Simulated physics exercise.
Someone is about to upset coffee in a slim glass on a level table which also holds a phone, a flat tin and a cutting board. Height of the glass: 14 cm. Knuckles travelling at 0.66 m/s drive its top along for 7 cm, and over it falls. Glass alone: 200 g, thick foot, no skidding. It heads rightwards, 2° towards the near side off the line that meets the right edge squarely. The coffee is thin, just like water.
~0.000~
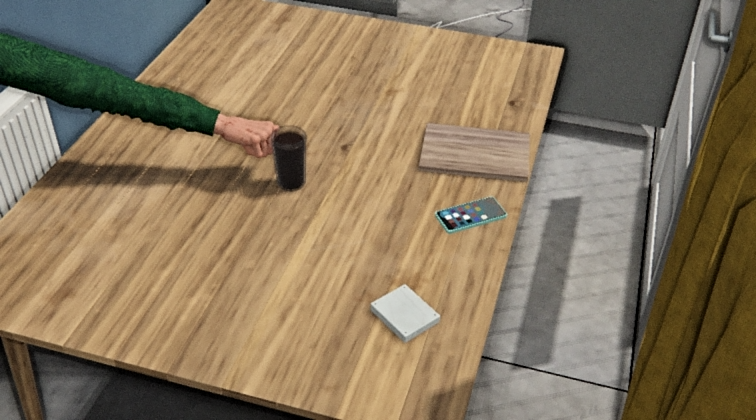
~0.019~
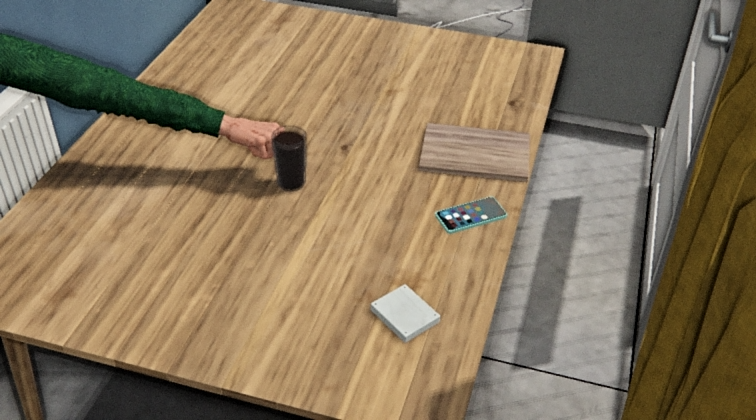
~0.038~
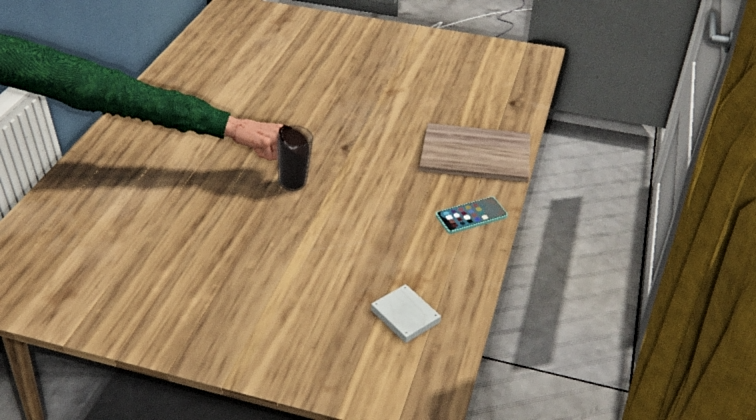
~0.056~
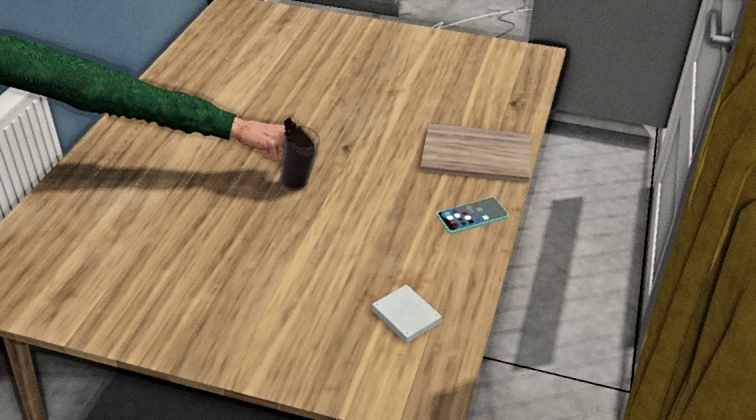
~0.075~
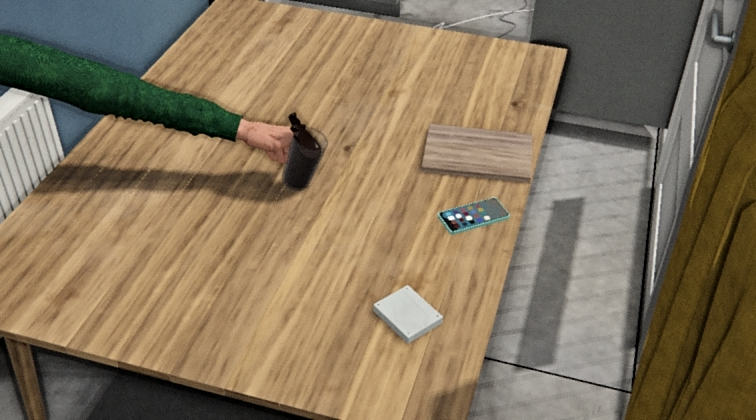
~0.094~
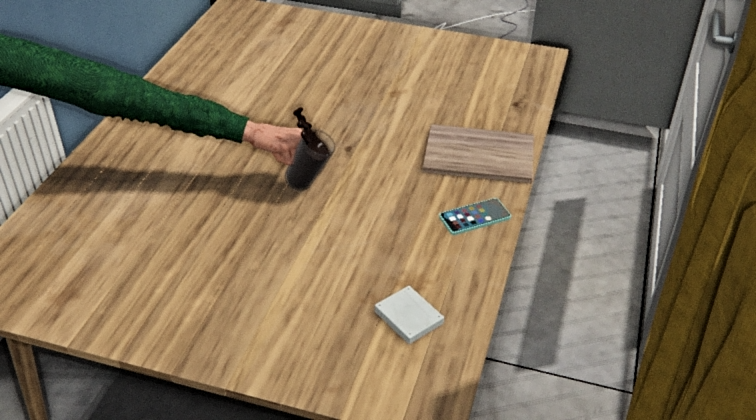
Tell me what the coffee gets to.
I reckon the phone turns wet, the flat tin turns wet, and the cutting board turns wet.
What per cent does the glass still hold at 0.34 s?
I'd go with close to 46 %.
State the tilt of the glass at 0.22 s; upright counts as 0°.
It is at some 80°.
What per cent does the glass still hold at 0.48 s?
It works out to roughly 26 per cent.
After 0.22 s the tilt is 80° and 89 per cent is in the glass, 0 has run off the table; wet so far, nothing.
After 0.34 s the tilt is 87° and 47 per cent is in the glass, 0 has run off the table; wet so far, phone, cutting board.
After 0.48 s the tilt is 87° and 27 per cent is in the glass, 1 has run off the table; wet so far, phone, cutting board.
After 0.72 s the tilt is 87° and 15 per cent is in the glass, 17 has run off the table; wet so far, phone, flat tin, cutting board.
In the end 5 per cent is in the glass, 45 has run off the table; wet so far, phone, flat tin, cutting board.
